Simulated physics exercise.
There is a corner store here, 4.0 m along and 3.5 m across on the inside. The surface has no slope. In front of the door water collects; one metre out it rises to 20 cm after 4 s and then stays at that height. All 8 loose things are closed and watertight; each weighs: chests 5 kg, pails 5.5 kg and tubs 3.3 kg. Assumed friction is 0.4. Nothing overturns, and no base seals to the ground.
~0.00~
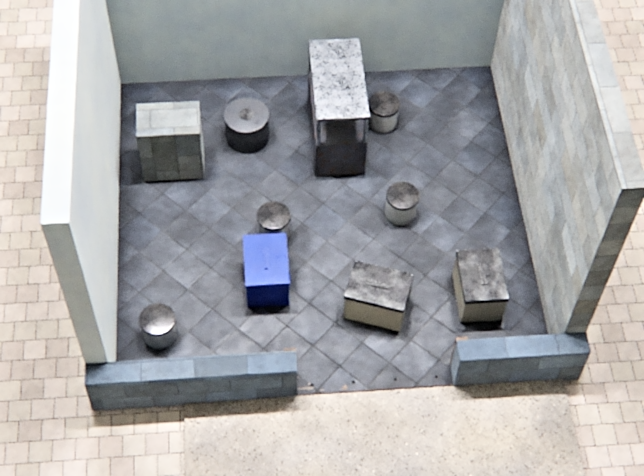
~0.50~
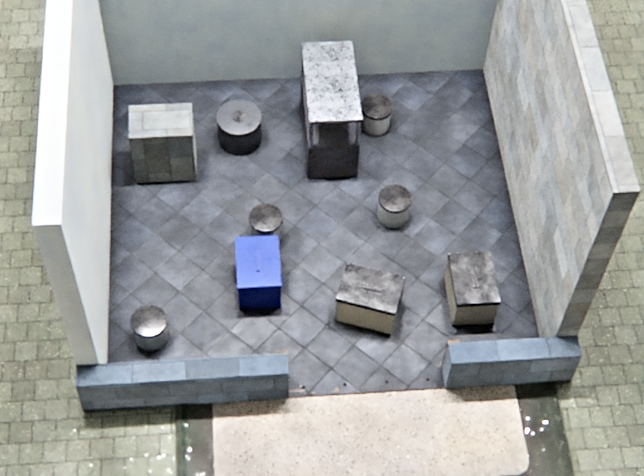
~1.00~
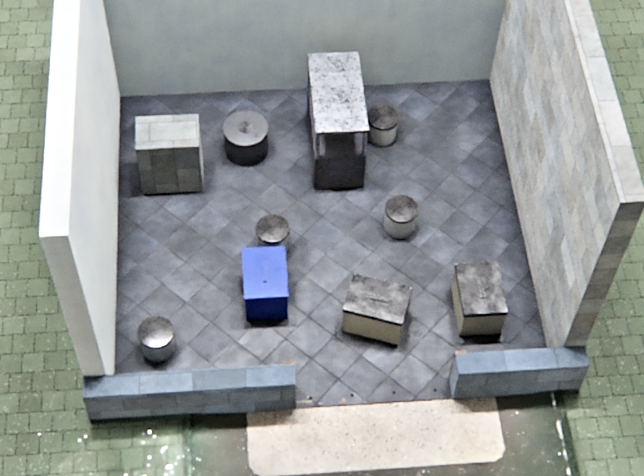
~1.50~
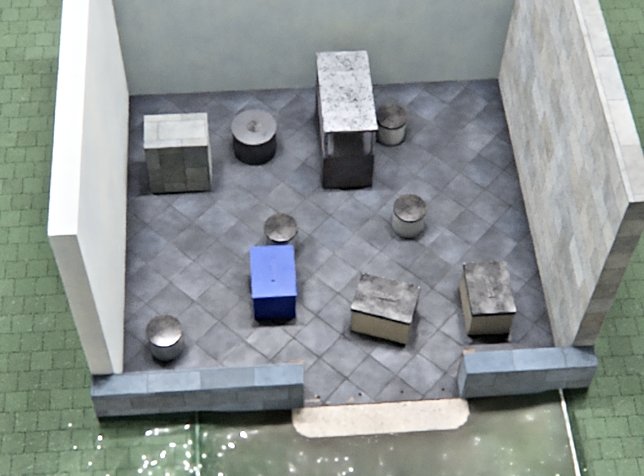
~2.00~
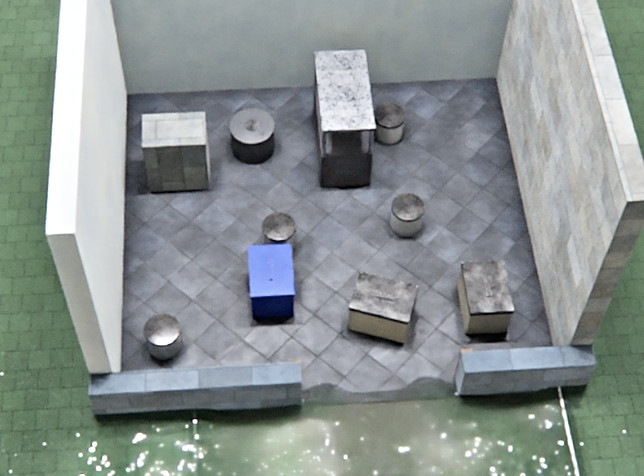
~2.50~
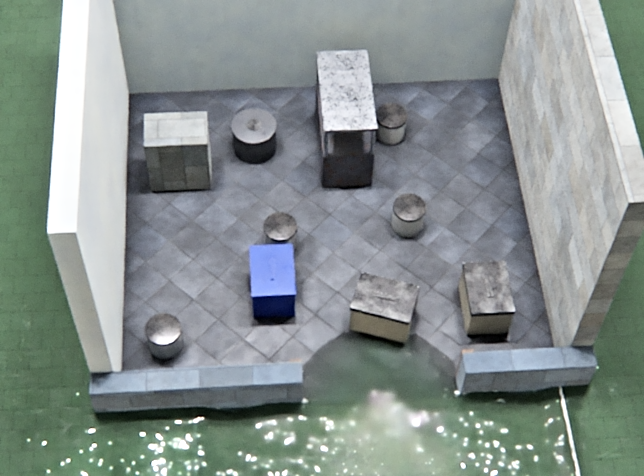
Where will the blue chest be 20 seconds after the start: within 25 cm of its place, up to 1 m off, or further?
It ends a short distance off.
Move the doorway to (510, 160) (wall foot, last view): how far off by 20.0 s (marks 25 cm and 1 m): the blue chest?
In that case the blue chest goes a long way.
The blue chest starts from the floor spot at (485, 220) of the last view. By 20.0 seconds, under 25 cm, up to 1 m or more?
Well, it gets shoved far.
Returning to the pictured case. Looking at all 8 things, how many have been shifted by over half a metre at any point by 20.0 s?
8 in all.
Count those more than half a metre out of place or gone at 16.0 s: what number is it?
At that moment it comes to 5.
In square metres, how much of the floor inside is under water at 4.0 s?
Around 4.0 m2 of it.
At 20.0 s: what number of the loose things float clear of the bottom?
Count: 8.
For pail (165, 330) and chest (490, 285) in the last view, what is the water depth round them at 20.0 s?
Depth approx. 15 cm / 16 cm.
After 4.0 s the blue chest is near (259, 268), 0.1 m from its start, aground; 0 afloat.
After 9.0 s the blue chest is near (204, 303), 0.7 m from its start, afloat; 6 afloat.
After 16.0 s the blue chest is near (271, 307), 0.5 m from its start, afloat; 8 afloat.
After 20.0 s the blue chest is near (224, 285), 0.5 m from its start, afloat; 8 afloat.
